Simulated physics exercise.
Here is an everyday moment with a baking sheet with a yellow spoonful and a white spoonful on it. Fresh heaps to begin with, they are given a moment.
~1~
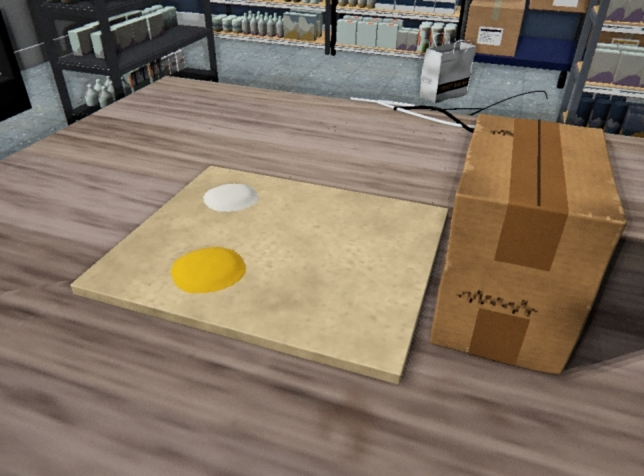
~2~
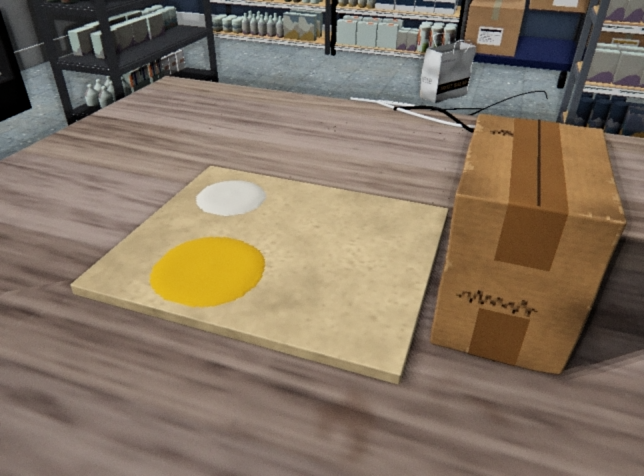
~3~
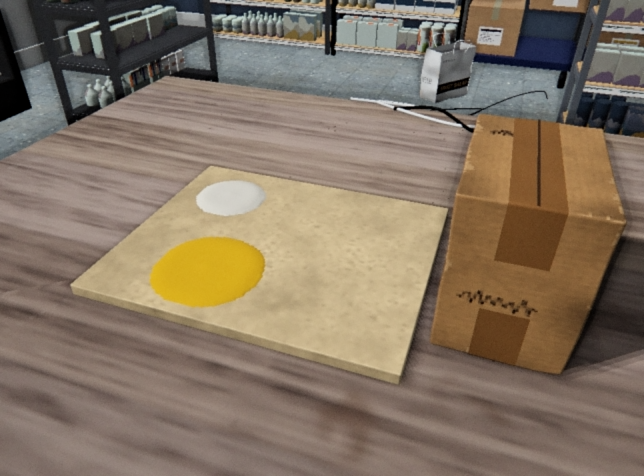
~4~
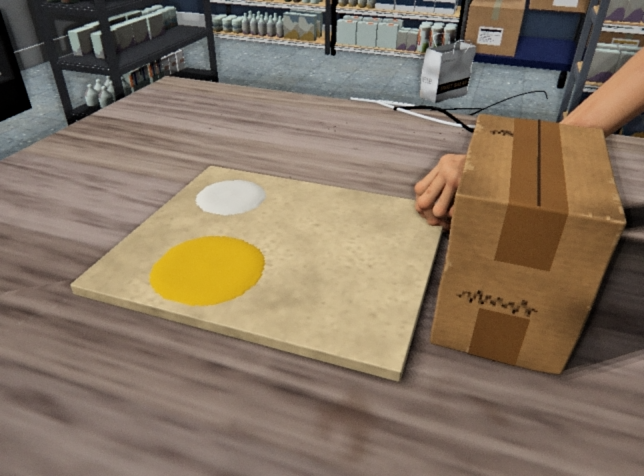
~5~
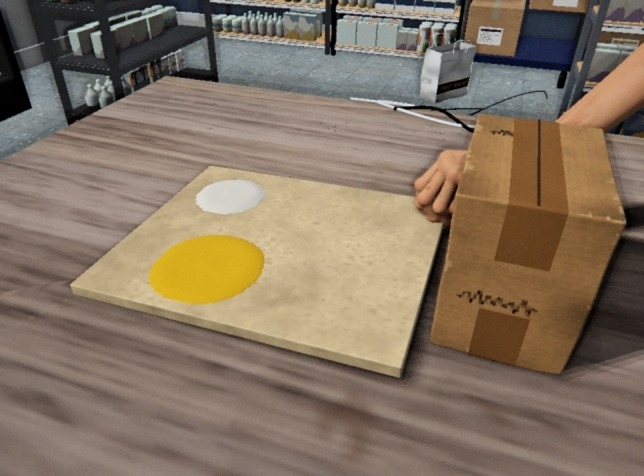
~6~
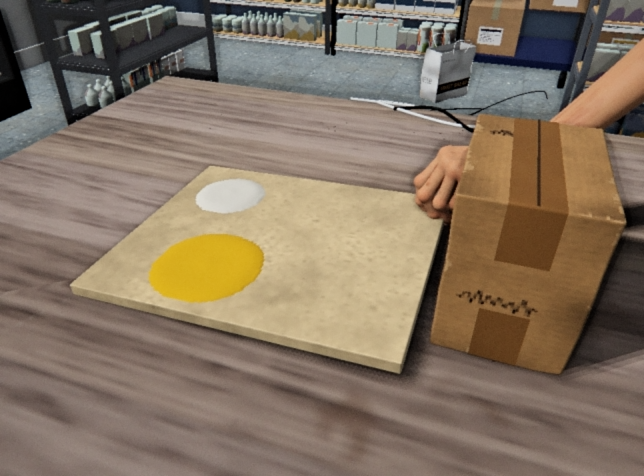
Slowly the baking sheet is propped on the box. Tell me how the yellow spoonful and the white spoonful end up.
Take the yellow spoonful first: It goes over; then the white spoonful goes over.
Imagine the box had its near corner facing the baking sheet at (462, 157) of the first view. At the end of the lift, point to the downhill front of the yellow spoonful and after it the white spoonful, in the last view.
Tips, last view: First (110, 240), second (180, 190).
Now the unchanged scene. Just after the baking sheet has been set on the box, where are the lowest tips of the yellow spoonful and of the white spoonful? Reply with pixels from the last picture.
You'd find them at (110, 244) and (180, 186), in that order.
Soon after, slope about 31°; the yellow spoonful is dripping off the low end; the white spoonful is dripping off the low end.
Later, the yellow spoonful is dripping off the low end; the white spoonful is dripping off the low end.
In the end, slope about 31°; the yellow spoonful is dripping off the low end; the white spoonful is dripping off the low end.
